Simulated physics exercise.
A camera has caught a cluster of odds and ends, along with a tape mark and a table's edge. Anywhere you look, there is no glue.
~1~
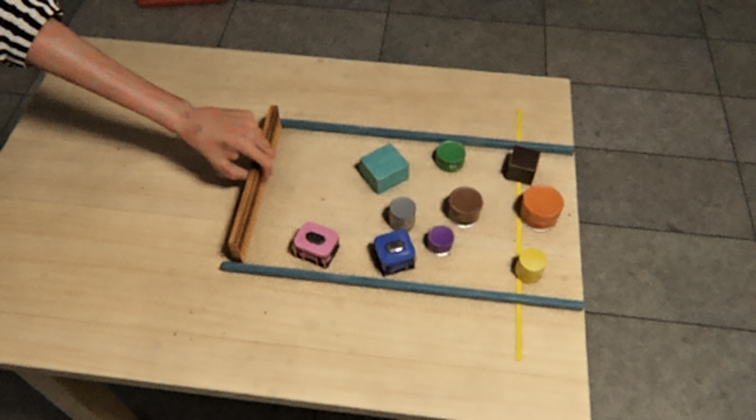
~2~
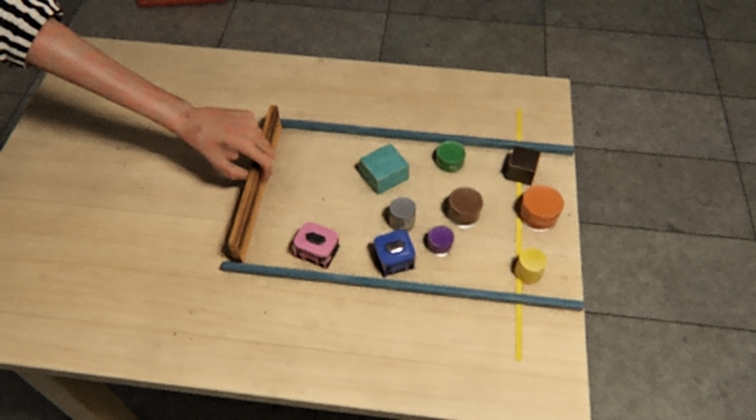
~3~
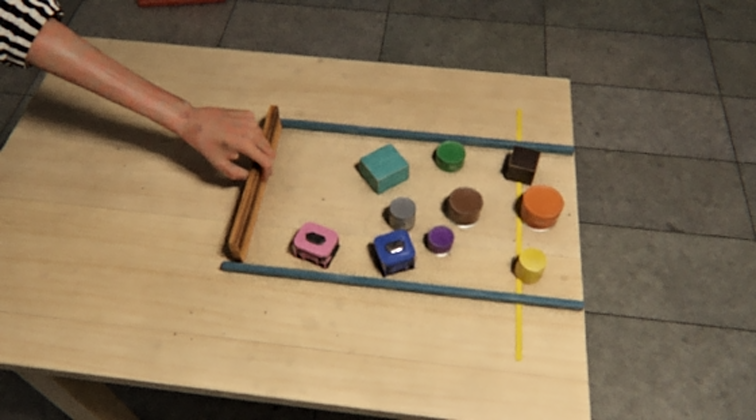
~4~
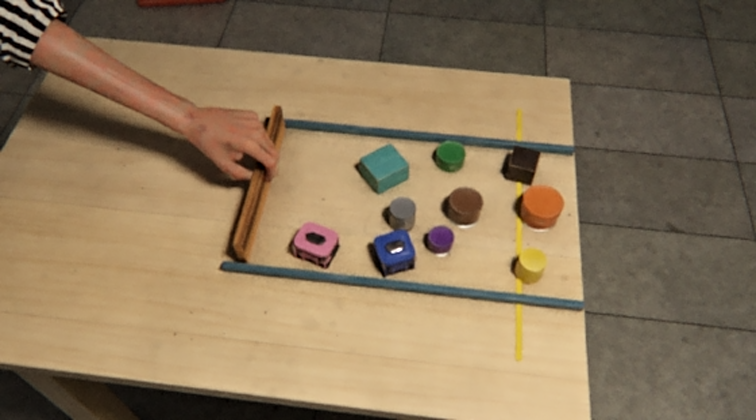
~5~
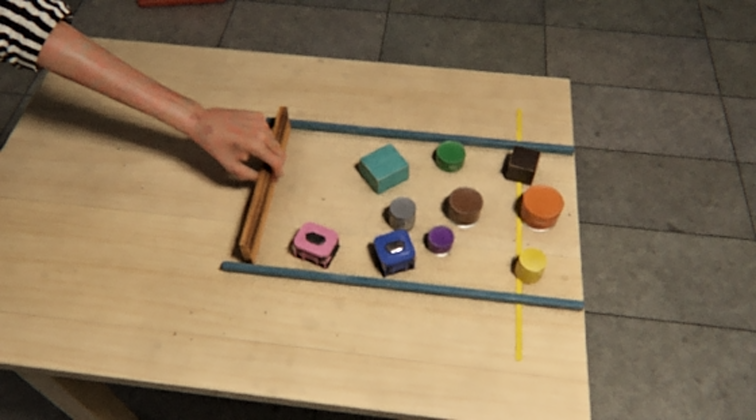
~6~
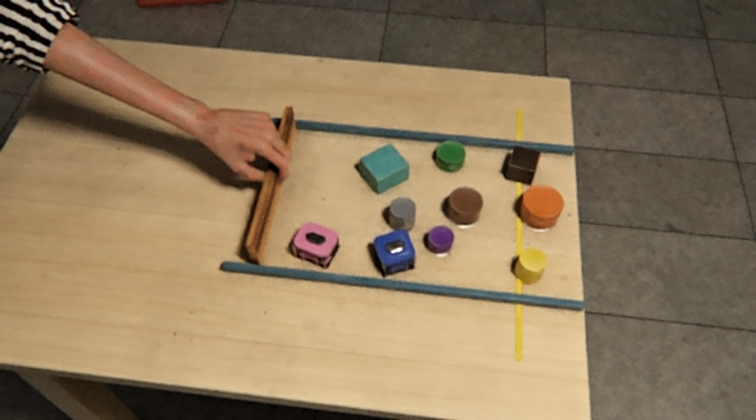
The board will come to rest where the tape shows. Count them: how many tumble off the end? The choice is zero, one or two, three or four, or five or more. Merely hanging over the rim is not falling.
A couple at most slip off, not zero.
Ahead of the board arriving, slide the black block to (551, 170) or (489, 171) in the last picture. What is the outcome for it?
Order of tries: On, on.
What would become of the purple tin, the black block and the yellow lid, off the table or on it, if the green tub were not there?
Purple tin: Still there. Black block: Still there. Yellow lid: Over the edge.
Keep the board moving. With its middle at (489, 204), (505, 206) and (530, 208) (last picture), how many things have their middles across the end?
Counts per position: 0 / 1 / 3.
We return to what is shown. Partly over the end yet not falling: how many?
Looks like 2 of them.
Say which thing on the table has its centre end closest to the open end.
Foremost: The blue case.
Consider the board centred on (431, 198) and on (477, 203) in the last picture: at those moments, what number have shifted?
Counting first: 7, next 10.
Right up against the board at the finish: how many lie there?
In total, 4.
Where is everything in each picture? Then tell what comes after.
Orange pot (541, 208); yellow lid (531, 266); black block (523, 166); board (257, 180); tape (519, 218), in the first frame.
Yellow lid (531, 266); grey tub (403, 215), in the second frame.
Black block (523, 166); green tub (451, 157), in the third frame.
Orange pot (541, 208); board (262, 181), in the fourth frame.
Yellow lid (531, 266); blue case (394, 253), in the fifth frame.
Orange pot (541, 208); yellow lid (531, 266); black block (523, 166); board (274, 182); tape (519, 218), in the sixth frame.
Soon after, none off yet; orange pot at rest near (541, 208); yellow lid at rest near (531, 266); black block at rest near (523, 166).
In the end, the number that fall off is one or two; gone, yellow lid and orange pot.
